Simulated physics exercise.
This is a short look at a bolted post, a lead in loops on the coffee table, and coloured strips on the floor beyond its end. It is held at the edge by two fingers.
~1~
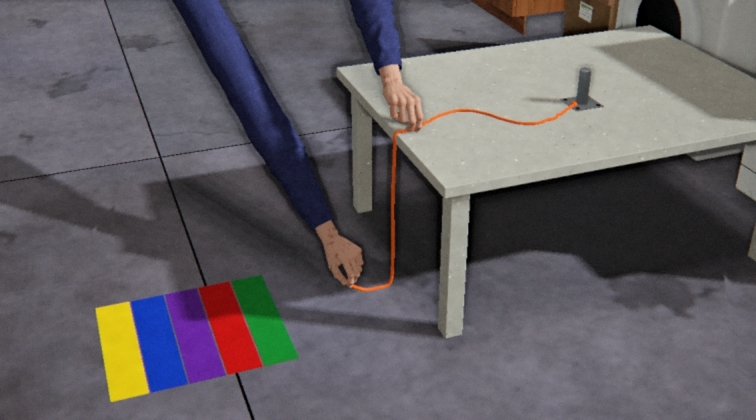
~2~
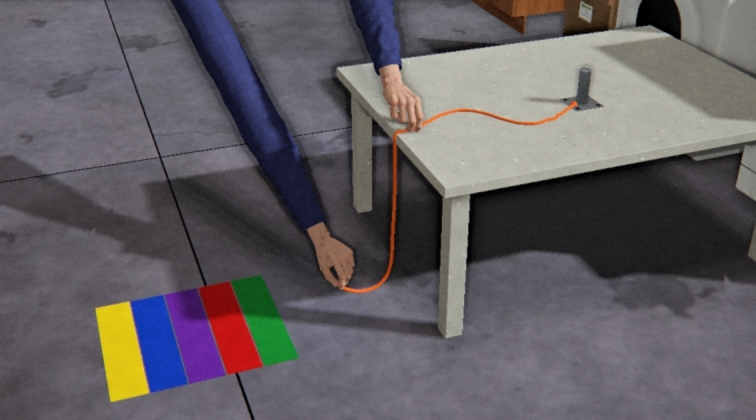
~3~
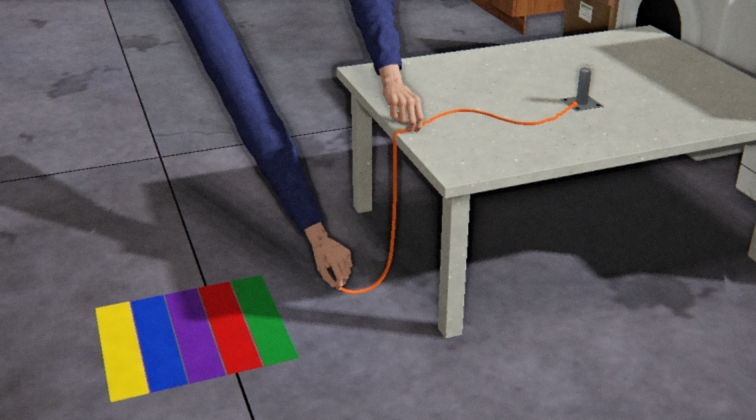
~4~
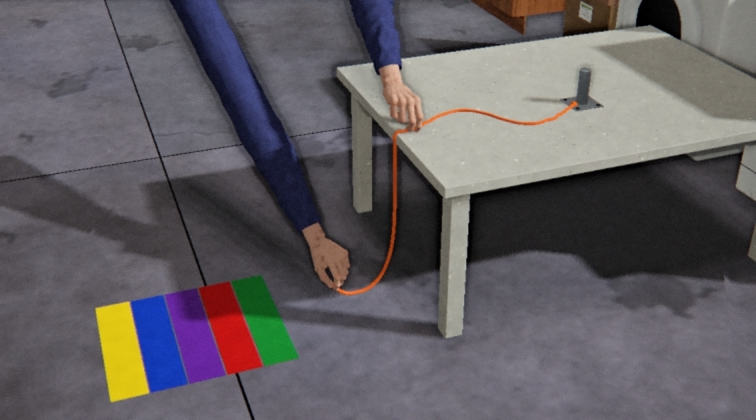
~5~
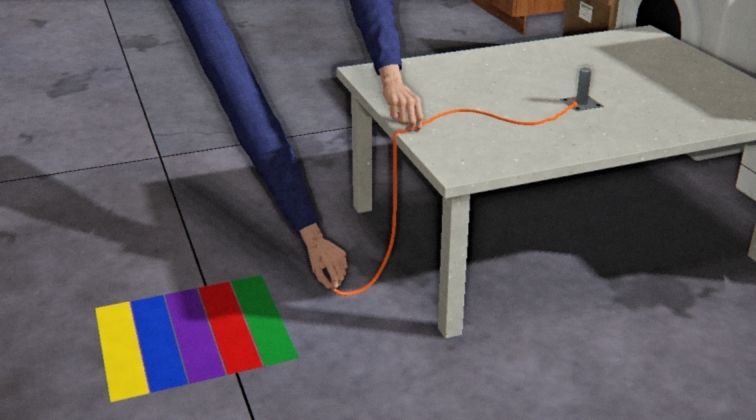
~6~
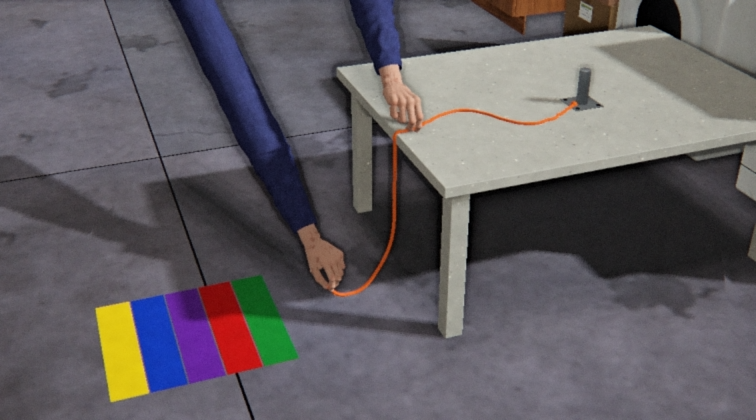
In this clip, one hand presses an orange cord at the edge of a pale table while the other, holding its hanging end near coloured strips on the floor, shifts slightly left, drawing the cord into a looser curve.
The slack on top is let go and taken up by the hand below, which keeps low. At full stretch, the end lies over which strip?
Over the purple strip.
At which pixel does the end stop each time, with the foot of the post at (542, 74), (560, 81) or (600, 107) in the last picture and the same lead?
Try by try, around (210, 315), (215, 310) and (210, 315).
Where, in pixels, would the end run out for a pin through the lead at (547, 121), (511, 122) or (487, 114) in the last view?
Pixel spots, one per try: About (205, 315), (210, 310), (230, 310).
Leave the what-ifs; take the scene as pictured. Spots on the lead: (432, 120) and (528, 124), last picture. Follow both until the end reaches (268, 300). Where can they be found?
They end up somewhere around (404, 129) and (503, 111).
Early on, end near (269, 300); over green.
Midway, end near (222, 310); over red.
At the end of the slack, end near (194, 316); over purple. Over purple.
